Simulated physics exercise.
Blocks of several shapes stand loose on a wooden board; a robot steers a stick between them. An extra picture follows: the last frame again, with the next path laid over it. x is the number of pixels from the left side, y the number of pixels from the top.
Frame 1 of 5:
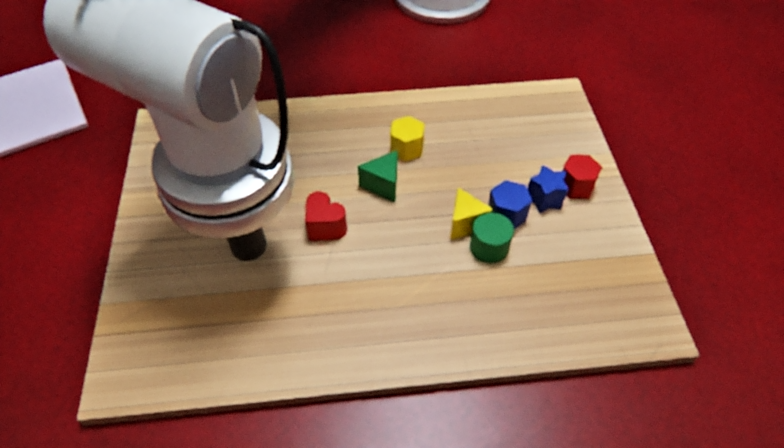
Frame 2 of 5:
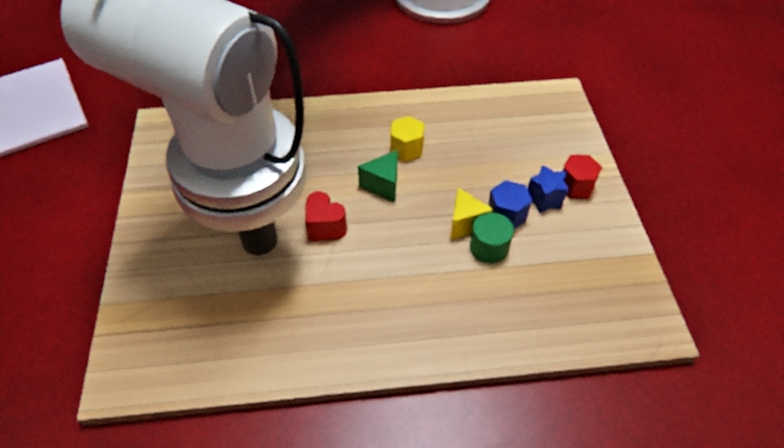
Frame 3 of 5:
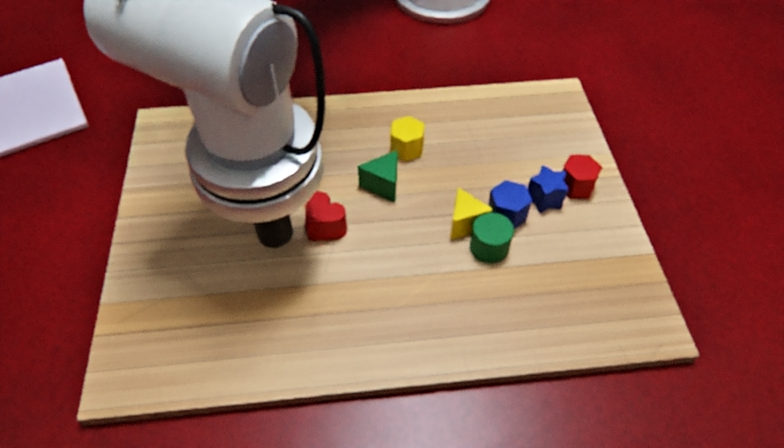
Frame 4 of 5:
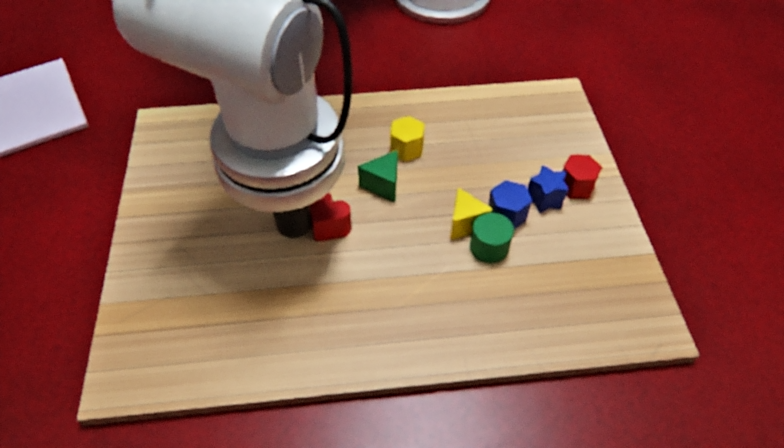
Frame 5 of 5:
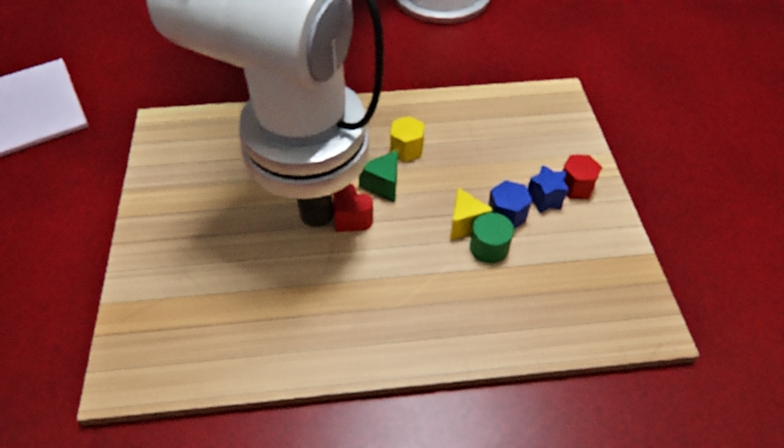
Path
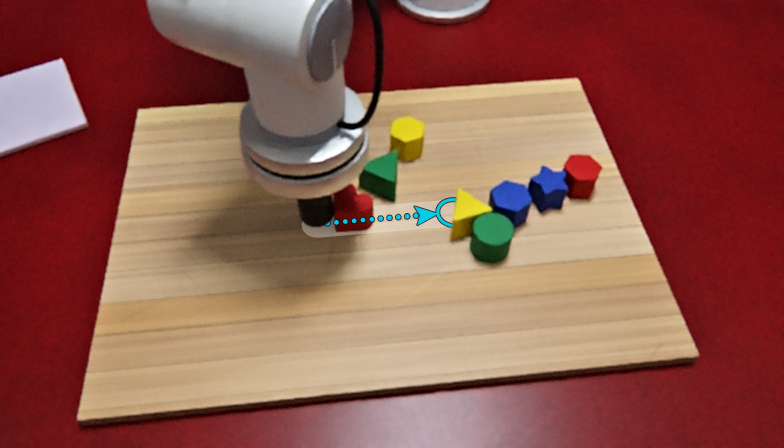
A white robot arm moving its dark stick rightward across a wooden board, nudging the red heart-shaped block toward the green triangular one.
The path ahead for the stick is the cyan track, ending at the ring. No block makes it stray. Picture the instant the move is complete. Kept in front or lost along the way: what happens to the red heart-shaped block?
I'm fairly sure the red heart-shaped block slides away from the front of the stick at some point.
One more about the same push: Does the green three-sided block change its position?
Yes.
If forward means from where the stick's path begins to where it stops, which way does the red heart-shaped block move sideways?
It's set to shift left.
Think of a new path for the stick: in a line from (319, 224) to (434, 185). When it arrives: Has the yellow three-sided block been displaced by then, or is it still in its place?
It will end up elsewhere.
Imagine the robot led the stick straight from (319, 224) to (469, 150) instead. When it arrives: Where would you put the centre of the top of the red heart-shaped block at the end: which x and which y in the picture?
It will end up at (409, 189).
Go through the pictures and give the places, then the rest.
In the first frame, stick tip (249, 247); block tops, red heart-shaped block (323, 208); green three-sided block (383, 166); yellow three-sided block (468, 205); green cylinder (494, 228).
In the second frame, stick (260, 241); blocks unchanged.
In the third frame, stick (275, 234); blocks unchanged.
In the fourth frame, stick (295, 225); red heart-shaped block (327, 207).
In the fifth frame, stick (317, 214); red heart-shaped block (350, 199); green three-sided block (383, 166); yellow three-sided block (468, 205); green cylinder (494, 228).
Path on the board, from (319, 224) directly to (454, 213).
On the path given first. One third of the way, stick (364, 210); red heart-shaped block (395, 190), turned 25° anticlockwise; green three-sided block (386, 165).
Two thirds of the way, stick (410, 206); red heart-shaped block (435, 180), turned 45° anticlockwise; green three-sided block (392, 163), turned 35° anticlockwise.
At the end, stick (456, 202); red heart-shaped block (459, 168), turned 80° anticlockwise; green three-sided block (392, 163), turned 35° anticlockwise; yellow three-sided block (484, 205), turned 15° clockwise; green cylinder (499, 232).
